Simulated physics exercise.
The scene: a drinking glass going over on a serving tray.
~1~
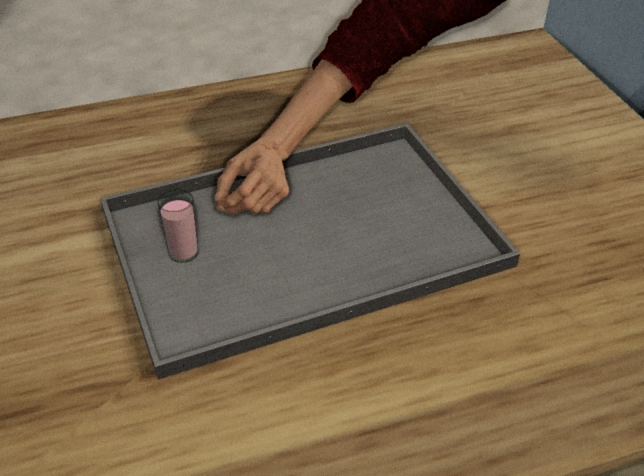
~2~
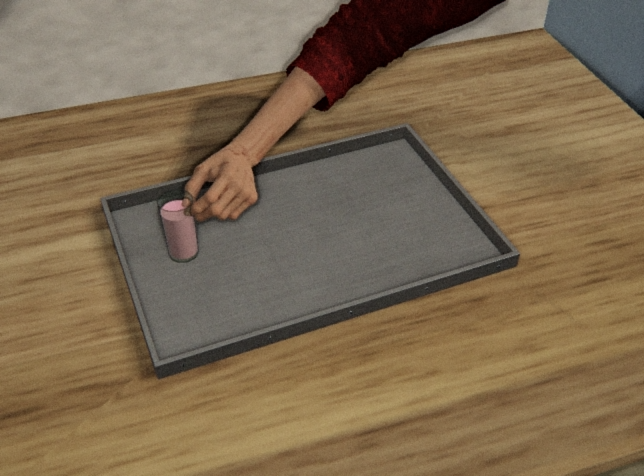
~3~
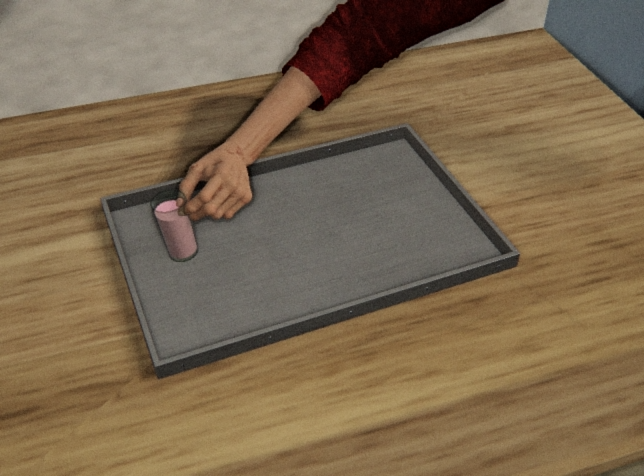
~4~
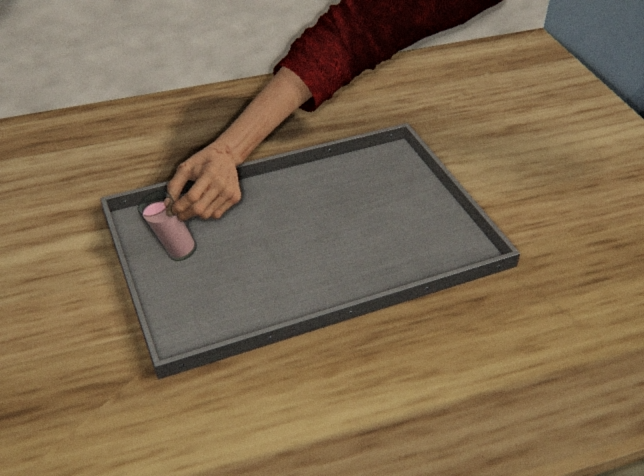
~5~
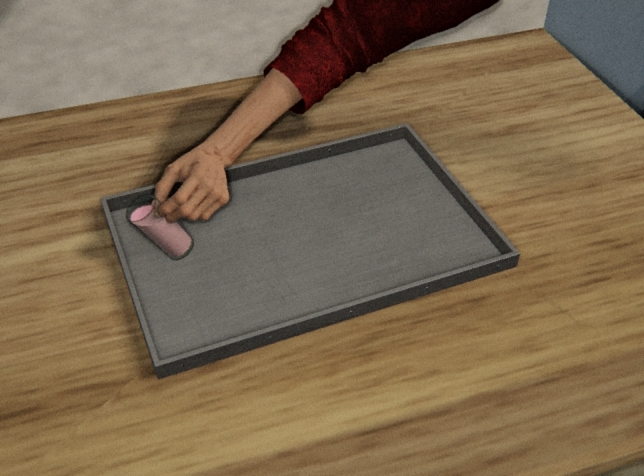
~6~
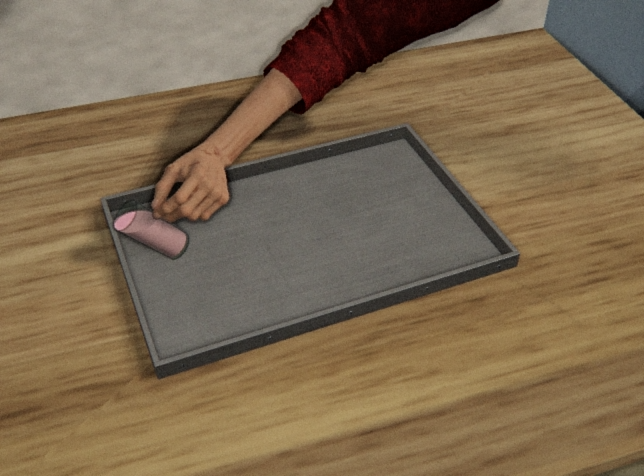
Pink drinking glass tipping over to the left on a grey tray as a hand in a red sleeve pushes its rim.
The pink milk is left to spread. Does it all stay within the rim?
The pink milk escapes from the tray.
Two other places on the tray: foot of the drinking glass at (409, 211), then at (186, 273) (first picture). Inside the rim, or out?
At the first place it keeps within the tray, at the second it gets out on to the top.
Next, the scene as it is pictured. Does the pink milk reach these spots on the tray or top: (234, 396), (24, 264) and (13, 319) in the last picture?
One: Untouched. Two: Wet. Three: Reached.
A moment on, the drinking glass lies across the rim; the puddle covers about as much as a plate; it spreads outside the tray.
Further on, the puddle covers about as much as a tray; it spreads outside the tray.
When it is over, the puddle covers about as much as a tray; it spreads outside the tray.
